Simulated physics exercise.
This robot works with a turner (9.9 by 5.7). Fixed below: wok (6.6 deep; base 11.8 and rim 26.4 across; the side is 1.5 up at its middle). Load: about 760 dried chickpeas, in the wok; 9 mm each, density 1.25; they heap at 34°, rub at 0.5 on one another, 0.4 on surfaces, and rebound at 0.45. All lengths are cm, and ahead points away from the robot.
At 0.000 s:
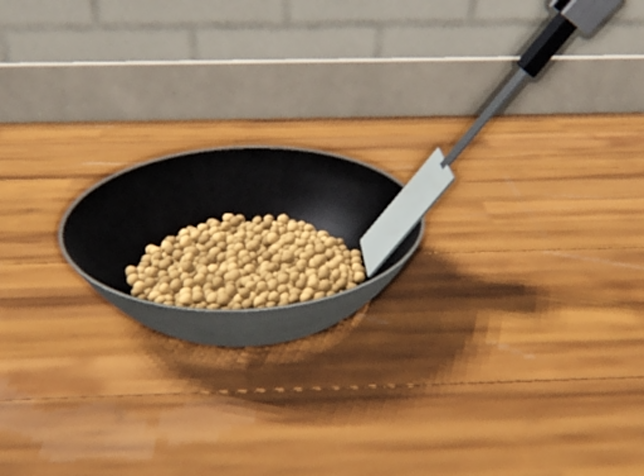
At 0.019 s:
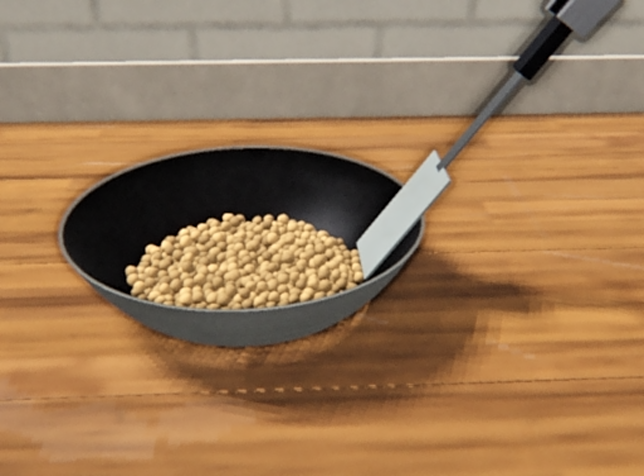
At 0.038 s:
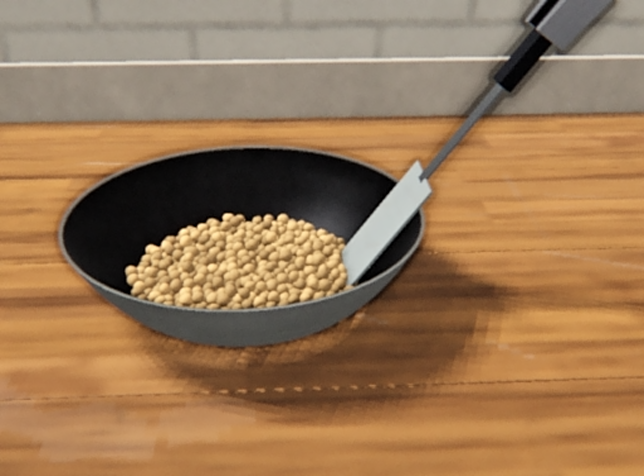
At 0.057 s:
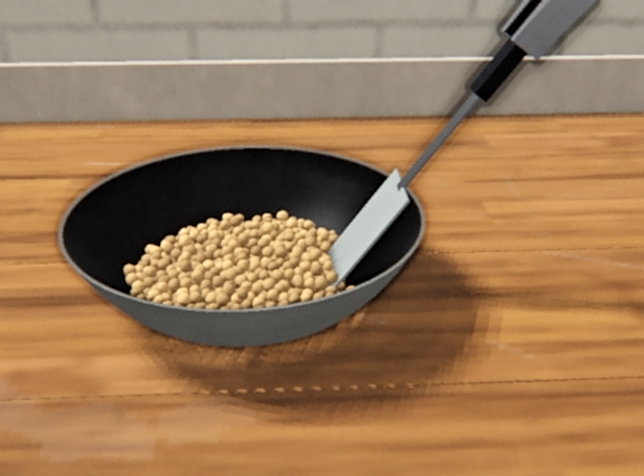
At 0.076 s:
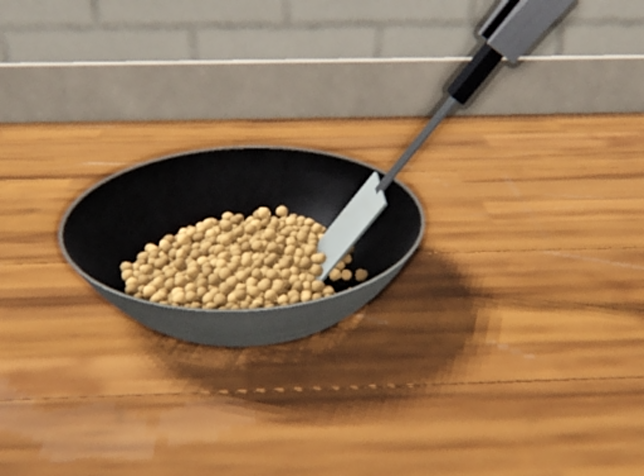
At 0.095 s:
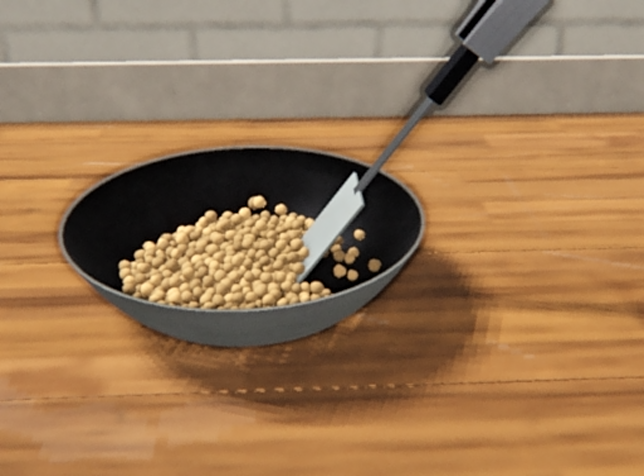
A turner held by a robot slid leftward from the right side of a black wok, pushing into a heap of chickpeas and nudging it slightly left, while a few chickpeas ended up behind the blade.
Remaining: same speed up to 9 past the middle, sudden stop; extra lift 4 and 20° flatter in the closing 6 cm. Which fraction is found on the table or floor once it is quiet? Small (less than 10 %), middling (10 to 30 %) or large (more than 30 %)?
Share on the table or floor: Middling (10 to 30 %).
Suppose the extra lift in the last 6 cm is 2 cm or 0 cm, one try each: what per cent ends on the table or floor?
Some 10 and 5 per cent.
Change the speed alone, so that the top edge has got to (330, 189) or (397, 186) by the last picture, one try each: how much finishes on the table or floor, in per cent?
About 20 and 5 per cent.
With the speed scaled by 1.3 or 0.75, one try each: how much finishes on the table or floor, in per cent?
About 20 and 10 per cent.
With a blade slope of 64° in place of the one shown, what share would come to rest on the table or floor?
Then about 15 per cent.
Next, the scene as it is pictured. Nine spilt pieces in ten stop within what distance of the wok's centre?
Roughly 50 cm.
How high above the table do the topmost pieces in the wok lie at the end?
Roughly 5.0 cm.
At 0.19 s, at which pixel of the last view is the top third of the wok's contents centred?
At about (165, 247).
After 0.14 s, sloping 54°, highest piece 6 above the table; 759 in the wok.
After 0.19 s, sloping 46°, highest piece 6 above the table; 759 in the wok.
After 0.41 s, sloping 34°, highest piece 9 above the table; 656 in the wok, 21 on the table or floor, 82 on the blade or in flight.
After 1.46 s, sloping 34°, highest piece 5 above the table; 656 in the wok, 103 on the table or floor.
At rest, 656 in the wok, 103 on the table or floor. That is 14 % on the table or floor.
